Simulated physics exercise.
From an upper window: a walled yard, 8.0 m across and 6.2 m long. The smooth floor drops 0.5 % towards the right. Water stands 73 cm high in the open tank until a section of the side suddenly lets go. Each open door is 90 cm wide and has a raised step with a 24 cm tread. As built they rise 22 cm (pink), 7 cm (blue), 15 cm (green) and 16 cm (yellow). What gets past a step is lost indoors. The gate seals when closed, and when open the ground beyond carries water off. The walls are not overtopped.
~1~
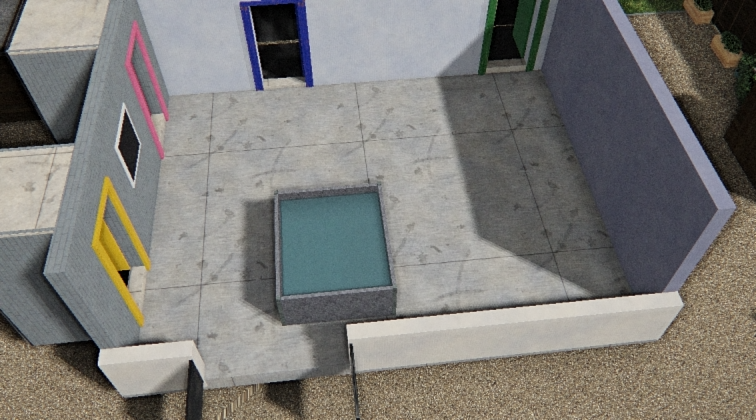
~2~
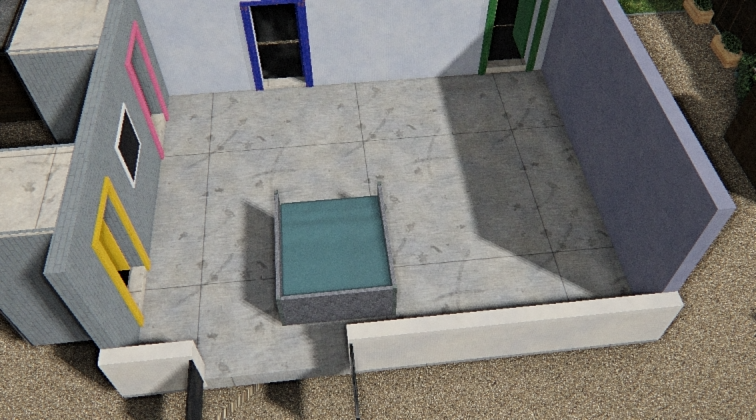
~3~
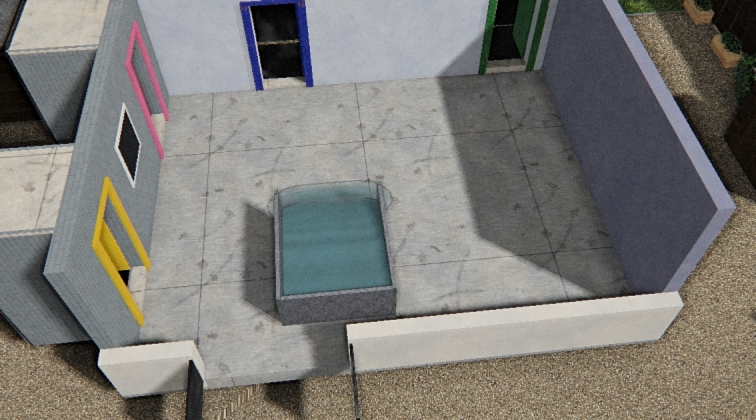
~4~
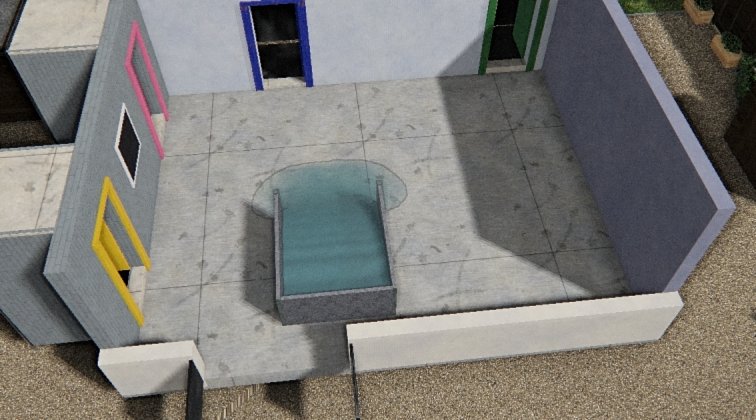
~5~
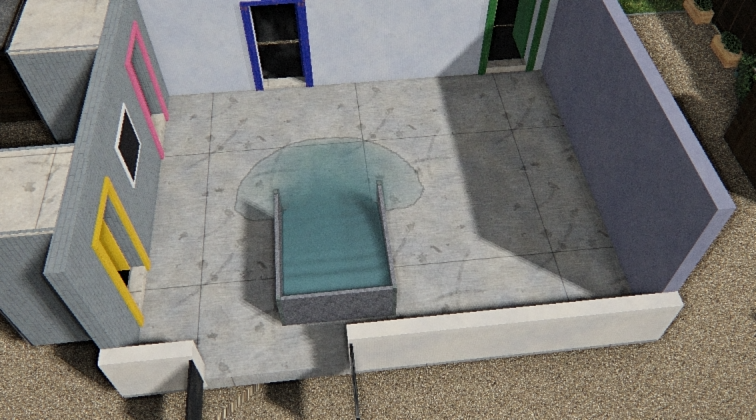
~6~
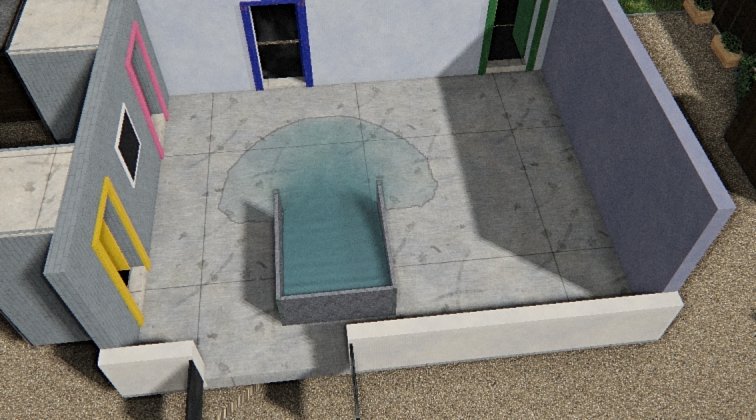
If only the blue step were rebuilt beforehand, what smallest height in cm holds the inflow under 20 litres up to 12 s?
It would have to be roughly 24 cm high.
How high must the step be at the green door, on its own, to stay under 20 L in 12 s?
About 10.5 cm at green.
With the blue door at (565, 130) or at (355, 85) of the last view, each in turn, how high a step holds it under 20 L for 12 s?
Roughly 9.0 and 25 cm.
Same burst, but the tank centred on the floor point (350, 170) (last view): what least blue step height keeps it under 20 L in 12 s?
About 28 cm.
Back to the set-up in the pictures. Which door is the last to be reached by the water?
The yellow one.
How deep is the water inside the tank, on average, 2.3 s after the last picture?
Some 15 cm.
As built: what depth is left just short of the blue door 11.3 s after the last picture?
Some 3.0 cm.
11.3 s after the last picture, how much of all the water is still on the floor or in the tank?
Some 80 per cent remains.
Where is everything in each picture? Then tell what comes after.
In the first picture, the open tank at (332, 240) is whole and still, 73 cm deep; the blue door at (279, 50) is dry.
In the second picture, the gap is on the far side, the front 0.3 m out at a hidden place; the back of the open tank holds 73 cm.
In the third picture, the gap is on the far side, the front 0.8 m out at (302, 188); the back of the open tank holds 73 cm.
In the fourth picture, the front is at (304, 166), 1.3 m from the gap on the far side; 2.8 m2 of floor is wet, 72 cm left at the back.
In the fifth picture, the front is at (305, 143), 1.9 m from the gap on the far side; 4.8 m2 of floor is wet, 63 cm left at the back.
In the sixth picture, water pours out on the far side and has run 2.5 m, to (304, 122); about 6 cm deep outside, 62 cm at the back; 1.1 m in a straight line remain to the blue door at (279, 50).
Then, 0.7 s after the last picture water covers 35 % of the floor, deepest (34 cm) near (316, 87); 7 cm at the blue door, 22 litres in over its 7 cm step.
Then, 2.3 s after the last picture water covers 45 % of the floor, deepest (32 cm) near (539, 72); 21 cm at the blue door, 214 litres in over its 7 cm step.
Then, 11.3 s after the last picture water covers 100 % of the floor, deepest (9 cm) near (639, 320); 3 cm at the blue door, 302 litres in over its 7 cm step.
At the blue door as built, the water peaked near 25 cm, 1.7 s after the last picture.
With a step of 20 cm, 56 litres would have come in within the 12 s; with 27 cm, 9 litres. So under 20 litres takes about 24 cm.
